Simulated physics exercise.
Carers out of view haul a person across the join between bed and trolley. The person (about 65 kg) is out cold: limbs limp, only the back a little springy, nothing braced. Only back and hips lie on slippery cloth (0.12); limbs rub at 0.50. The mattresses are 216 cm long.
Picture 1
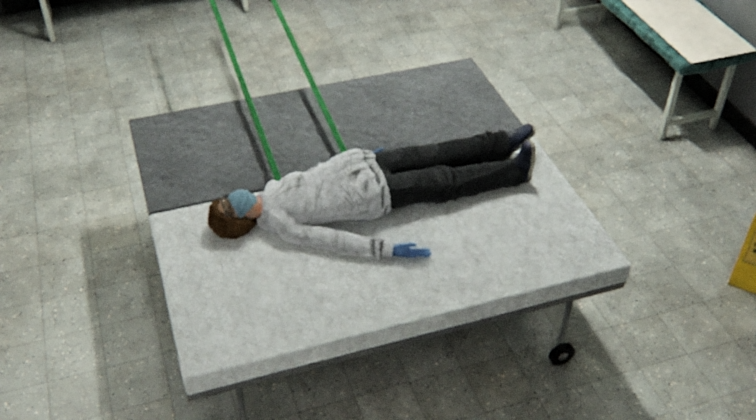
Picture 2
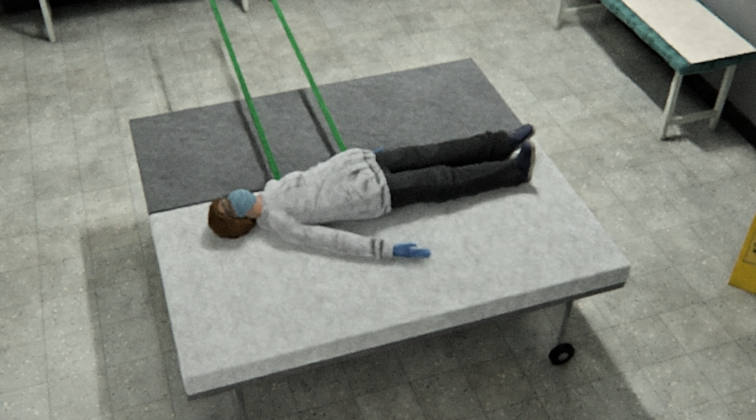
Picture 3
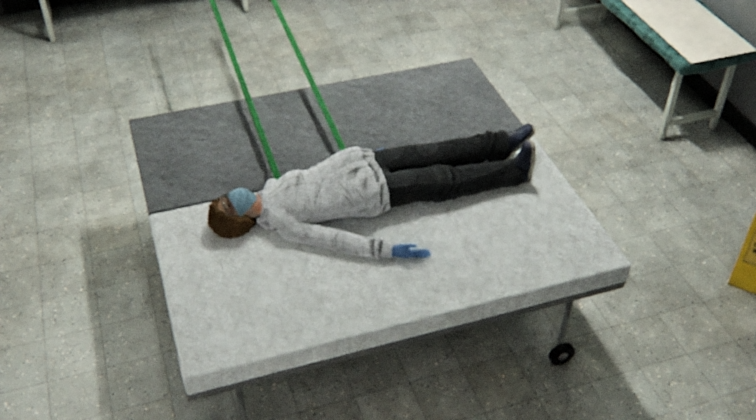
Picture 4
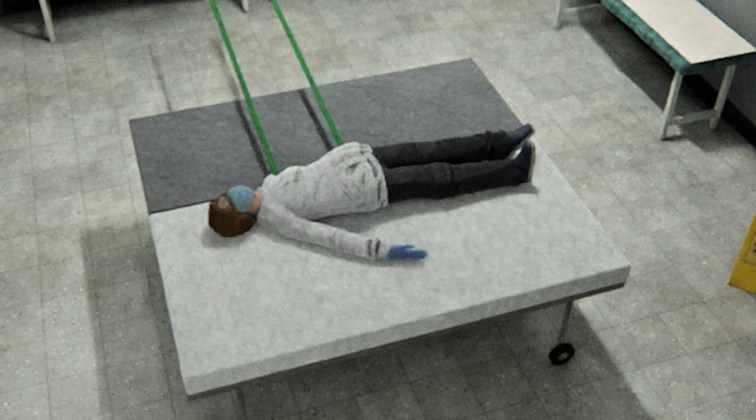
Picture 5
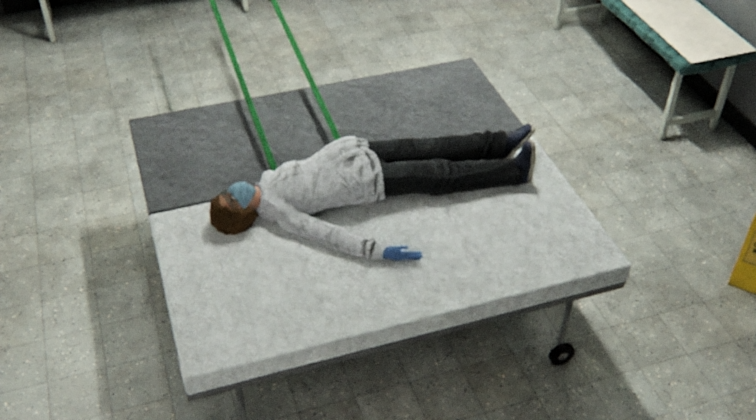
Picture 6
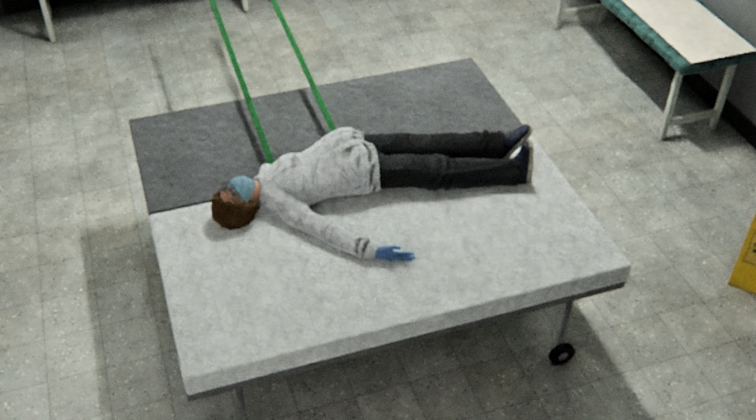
Green straps slowly draw the limp person's hips slightly toward the dark mattress, the arm trailing.
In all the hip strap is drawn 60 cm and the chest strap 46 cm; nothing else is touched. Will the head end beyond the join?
This time the head gets past the join.
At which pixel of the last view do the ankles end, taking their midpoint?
Around (477, 140).
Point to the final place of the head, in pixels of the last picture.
At about (234, 173).
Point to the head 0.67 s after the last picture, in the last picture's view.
Around (232, 178).
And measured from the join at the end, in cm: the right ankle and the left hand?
Right ankle 24 short, left hand 52 past.
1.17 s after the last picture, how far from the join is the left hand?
Some 54 cm past it.
Then, 0.17 s after the last picture the head is 12 cm short of the join, near (233, 200) in the last picture's view.
Then, 0.67 s after the last picture the head is 4 cm past the join, near (232, 178) in the last picture's view.
Then, 1.17 s after the last picture the head is 9 cm past the join, near (234, 173) in the last picture's view; the right ankle 26 cm short of the join.
At rest, head crosses the join; left hand crosses the join; right hand stops short of the join; left ankle crosses the join; right ankle stops short of the join.
